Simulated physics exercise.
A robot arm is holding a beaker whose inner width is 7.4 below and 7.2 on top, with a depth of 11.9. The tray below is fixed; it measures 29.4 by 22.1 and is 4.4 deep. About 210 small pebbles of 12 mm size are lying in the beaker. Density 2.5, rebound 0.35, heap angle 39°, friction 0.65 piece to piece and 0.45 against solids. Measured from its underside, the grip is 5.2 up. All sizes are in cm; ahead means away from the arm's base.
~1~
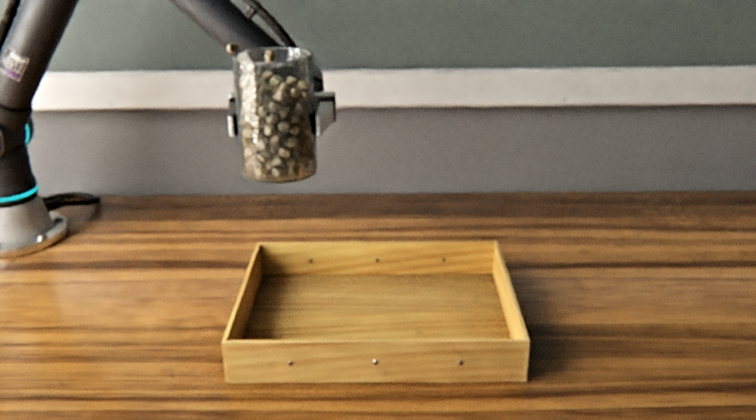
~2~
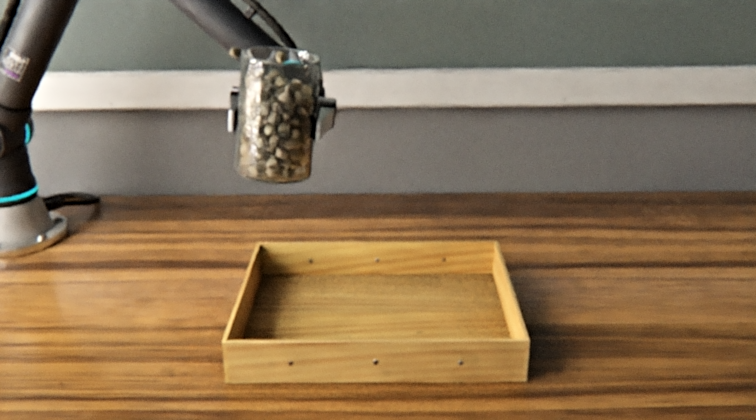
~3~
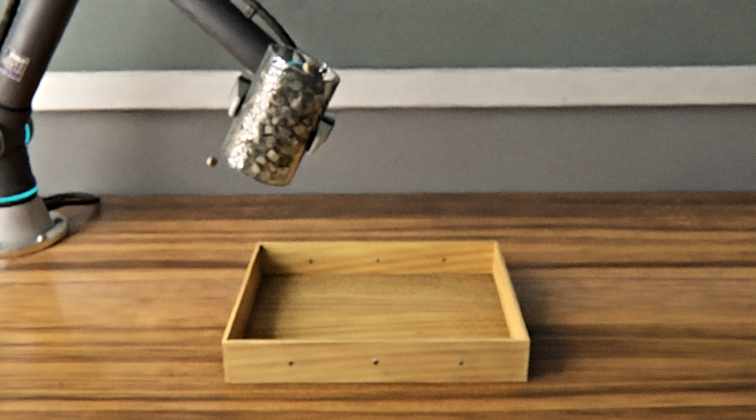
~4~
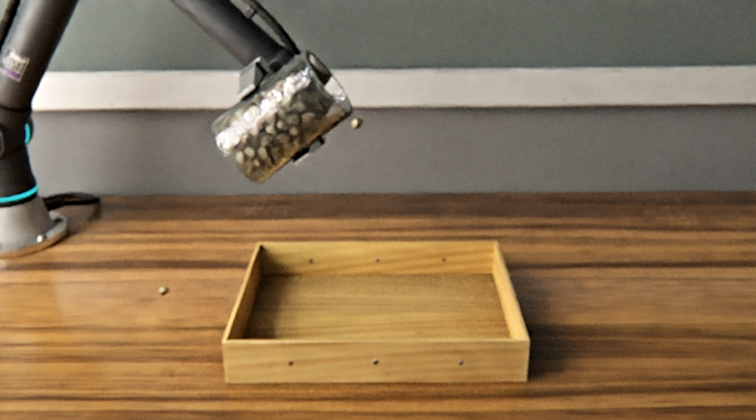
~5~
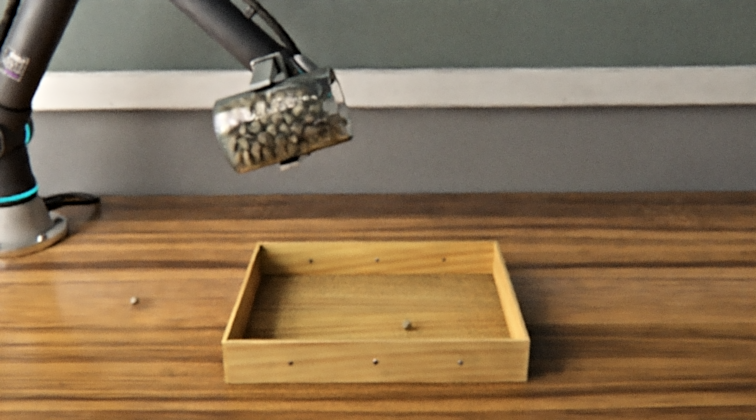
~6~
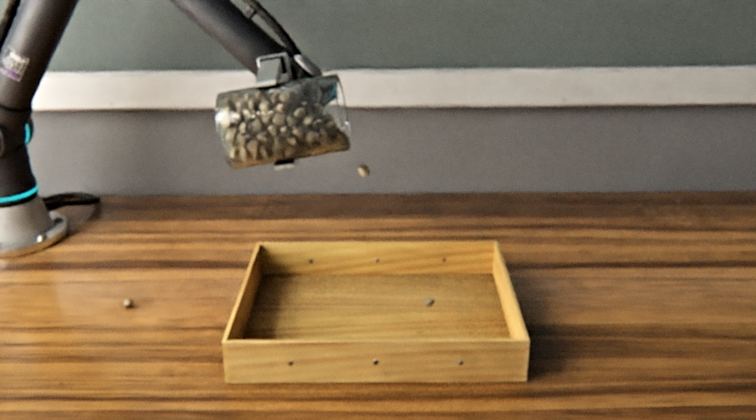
A dark robot arm reaches in from the left above a striped brown wooden table, seen from the front and slightly above, against a grey wall with a white band. It grips a clear beaker filled with small grey-brown pebbles over a shallow, light wooden tray. The arm tilts the beaker rightward until nearly horizontal, while one pebble drops to the table at left, another lands in the tray, and a third leaves the mouth.
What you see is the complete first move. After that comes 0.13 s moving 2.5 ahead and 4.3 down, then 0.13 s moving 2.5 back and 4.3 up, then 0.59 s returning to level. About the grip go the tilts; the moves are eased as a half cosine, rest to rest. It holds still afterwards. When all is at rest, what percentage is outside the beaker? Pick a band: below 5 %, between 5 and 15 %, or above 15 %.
The share falls below 5 %.
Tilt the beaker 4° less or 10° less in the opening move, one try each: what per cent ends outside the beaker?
0 and 0 %.
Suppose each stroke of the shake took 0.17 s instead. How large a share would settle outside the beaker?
In that case about 0 in a hundred.
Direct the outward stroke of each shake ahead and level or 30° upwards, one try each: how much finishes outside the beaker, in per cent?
Roughly 15 per cent, then 30 per cent.
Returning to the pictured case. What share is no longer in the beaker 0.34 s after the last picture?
Around 0 percent at that moment.
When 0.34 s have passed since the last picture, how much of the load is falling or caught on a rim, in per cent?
Some 0 percent.
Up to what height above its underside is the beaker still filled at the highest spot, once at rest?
11.0 cm.
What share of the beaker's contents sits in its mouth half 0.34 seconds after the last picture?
35 %.
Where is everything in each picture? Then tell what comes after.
In the first frame, beaker middle at (276, 116), level; upper third of the load around (273, 98), from x 235 to 310, top at y 50; 214 in the beaker.
In the second frame, beaker middle at (277, 116), tilted 8° forward; upper third of the load around (275, 99), from x 235 to 310, top at y 50; 213 in the beaker, 1 in flight or on a rim.
In the third frame, beaker middle at (280, 117), tilted 28° forward; upper third of the load around (280, 101), from x 215 to 315, top at y 65; 213 in the beaker, 1 in flight or on a rim.
In the fourth frame, beaker middle at (282, 119), tilted 53° forward; upper third of the load around (284, 104), from x 165 to 355, top at y 80; 212 in the beaker, 1 on the table or floor, 1 in flight or on a rim.
In the fifth frame, beaker middle at (283, 121), tilted 73° forward; upper third of the load around (276, 107), from x 135 to 405, top at y 90; 212 in the beaker, 1 in the tray, 1 on the table or floor.
In the sixth frame, beaker middle at (284, 122), tilted 81° forward; upper third of the load around (267, 108), from x 130 to 430, top at y 95; 211 in the beaker, 1 in the tray, 1 on the table or floor, 1 in flight or on a rim.
Then, 0.34 s later, tilted 77° forward, highest piece 26 above the table; 211 in the beaker, 2 in the tray, 1 on the table or floor.
Then, 0.68 s later, tilted 15° forward, highest piece 30 above the table; 211 in the beaker, 2 in the tray, 1 on the table or floor.
Then, 1.05 s later, level, highest piece 30 above the table; 211 in the beaker, 2 in the tray, 1 on the table or floor.
Then, 2.10 s later, level, highest piece 30 above the table; 211 in the beaker, 2 in the tray, 1 on the table or floor.
At rest, 211 in the beaker, 2 in the tray, 1 on the table or floor. That is 1 % outside the beaker.
